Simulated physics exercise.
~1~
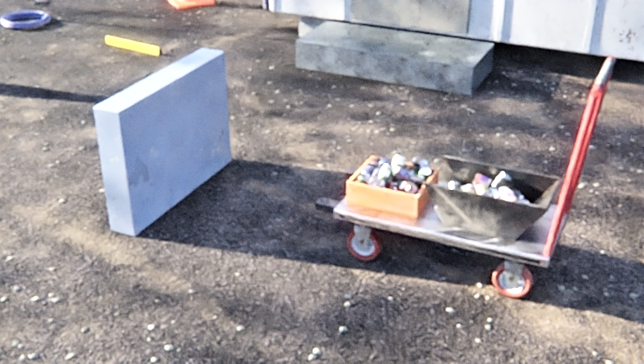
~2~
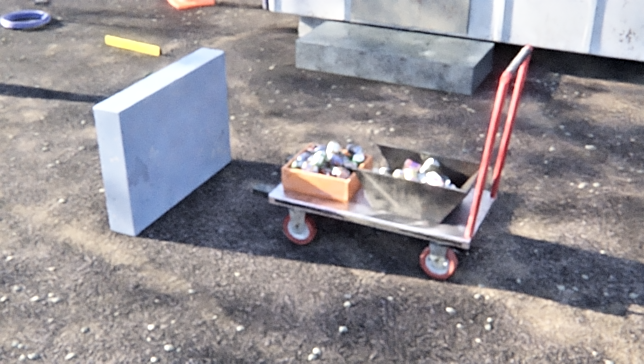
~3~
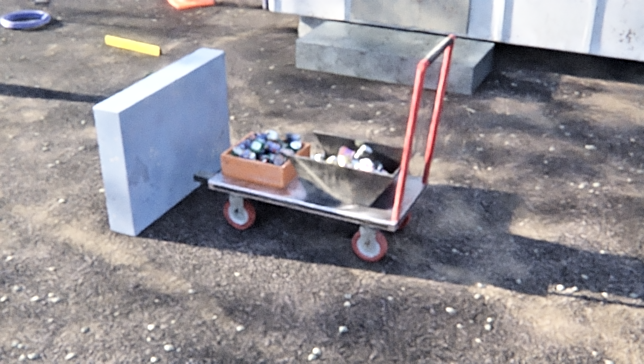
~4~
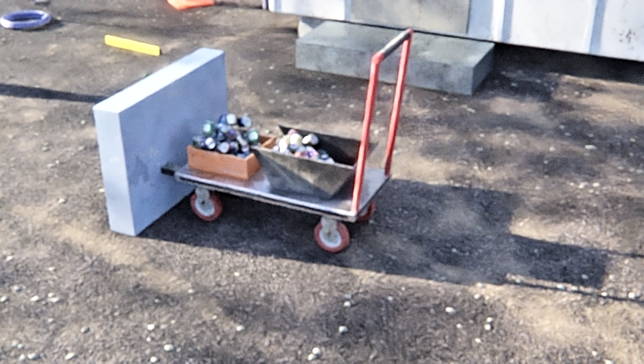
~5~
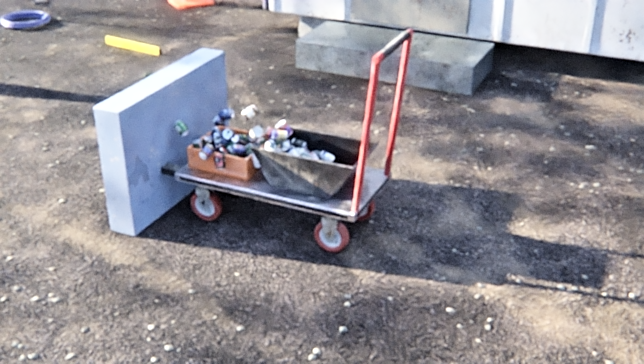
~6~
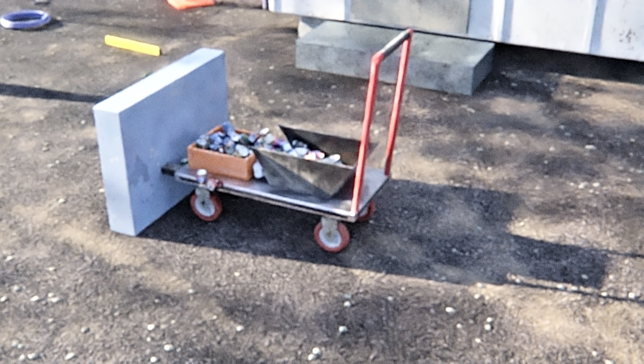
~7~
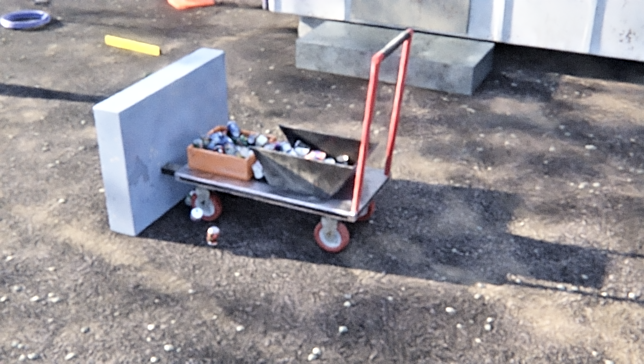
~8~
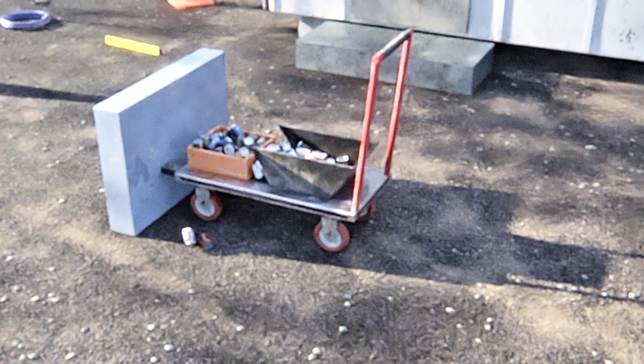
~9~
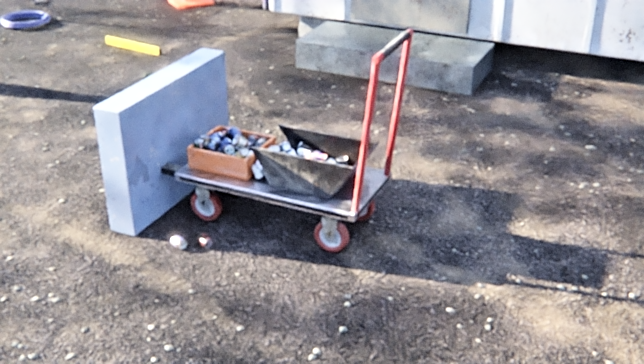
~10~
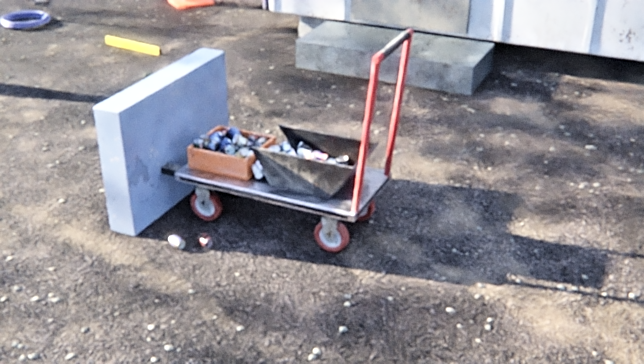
At the start, a platform trolley with a red handle rolls left across rough, sunlit ground toward a pale upright slab, carrying an orange tote and a black tote full of small cans. It reaches the slab and stops abruptly. The cans surge left and jump up, some above the rims, and a few fly out beyond the orange tote. The rest settle back into a lower, untidy heap while strays drop past the deck to the ground. In the end the trolley stands still against the slab, both totes still well filled, with two cans lying visible beside the front wheel.
